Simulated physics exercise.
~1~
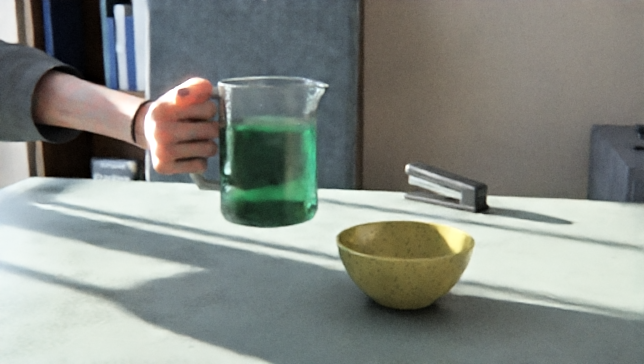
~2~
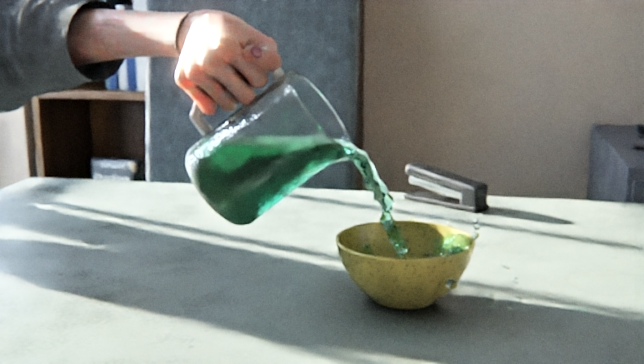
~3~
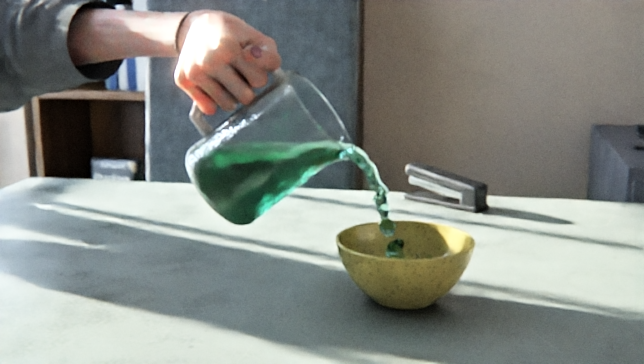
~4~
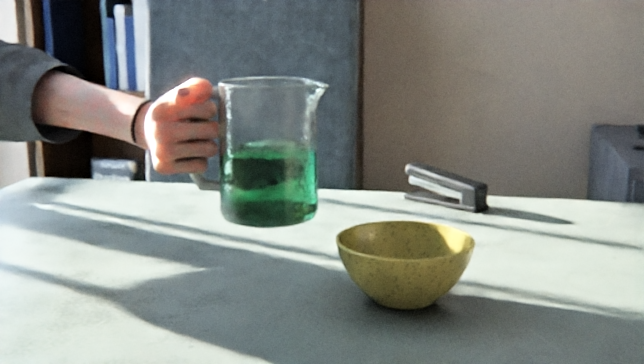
A hand tilting a glass jug and pouring green liquid into a yellow bowl, then levelling the jug, still partly full.
